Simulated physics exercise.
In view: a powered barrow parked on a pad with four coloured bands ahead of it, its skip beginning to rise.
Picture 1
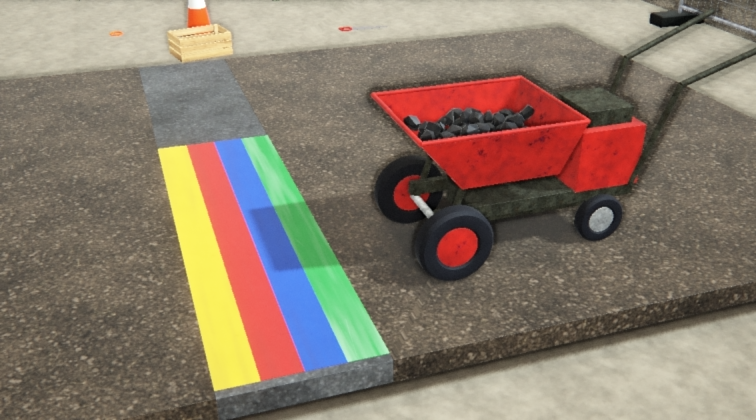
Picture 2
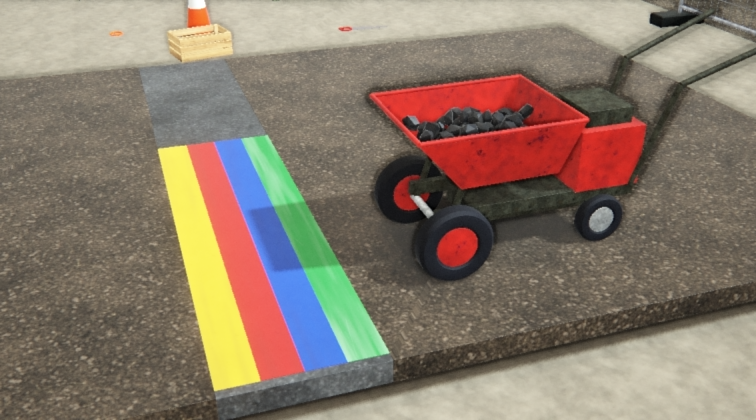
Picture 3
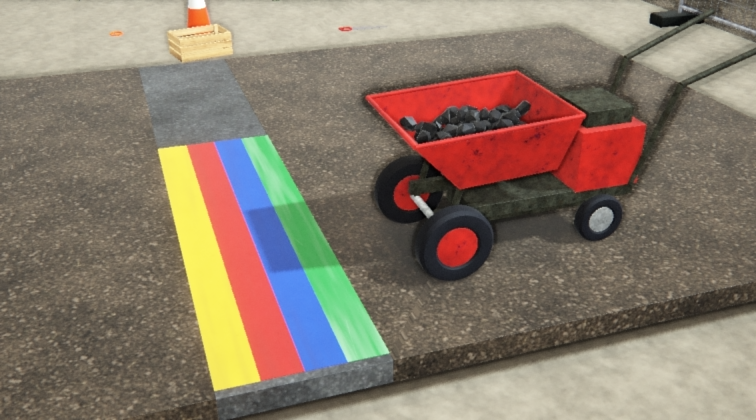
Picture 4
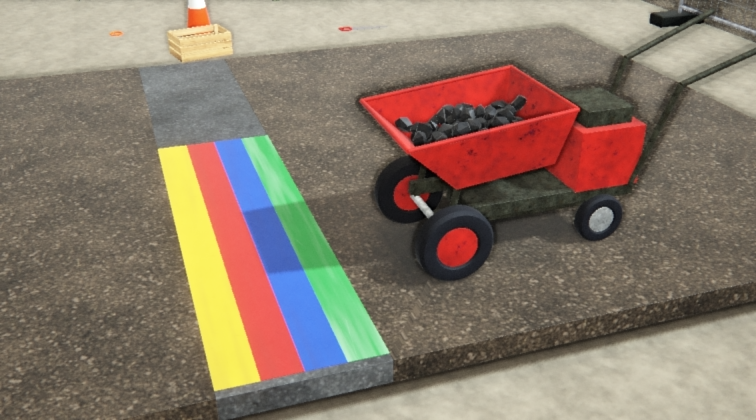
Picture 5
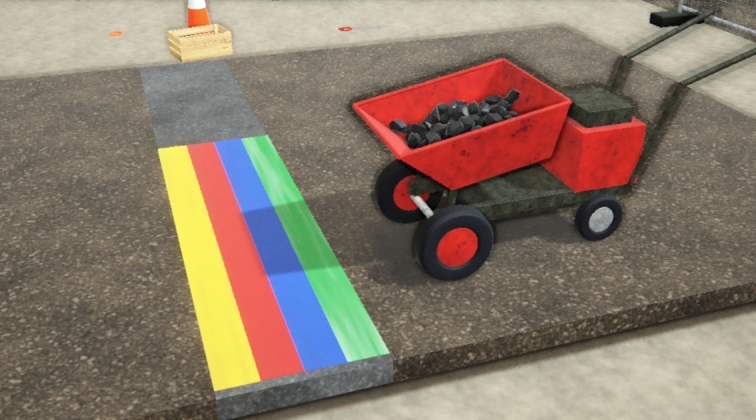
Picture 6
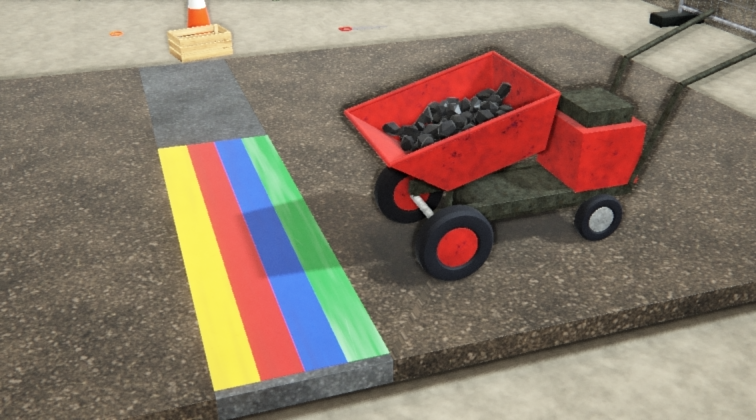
A red powered barrow stays parked while its skip of black lumps tilts forward to the left.
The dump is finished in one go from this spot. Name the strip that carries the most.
The blue strip carries the most.
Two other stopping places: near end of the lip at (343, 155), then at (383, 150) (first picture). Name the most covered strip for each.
One: Yellow. Two: The strip in red.
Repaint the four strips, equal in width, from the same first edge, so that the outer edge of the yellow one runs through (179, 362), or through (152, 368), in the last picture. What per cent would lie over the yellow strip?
About 0 and 0 per cent.
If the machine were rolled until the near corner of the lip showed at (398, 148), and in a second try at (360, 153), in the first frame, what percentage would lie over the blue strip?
Roughly 40 per cent, and 0 per cent.
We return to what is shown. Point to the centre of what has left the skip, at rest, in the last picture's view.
At about (282, 266).
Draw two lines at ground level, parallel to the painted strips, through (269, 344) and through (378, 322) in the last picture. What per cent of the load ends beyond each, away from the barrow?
In turn 20 and 90 in a hundred.
Soon after the last picture, skip tipped steeply; all in the skip.
A little later, skip tipped steeply; nearly all in the skip; a stray few over the green strip; a small part over the blue strip.
Later still, skip tipped right over; about a quarter in the skip; a small part over the green strip; about a third over the blue strip; about a quarter over the red strip; a small part over the yellow strip; a stray few off the paint.
At rest, skip tipped right over; a small part in the skip; about a quarter over the green strip; about a third over the blue strip; about a quarter over the red strip; a small part over the yellow strip; a stray few off the paint.
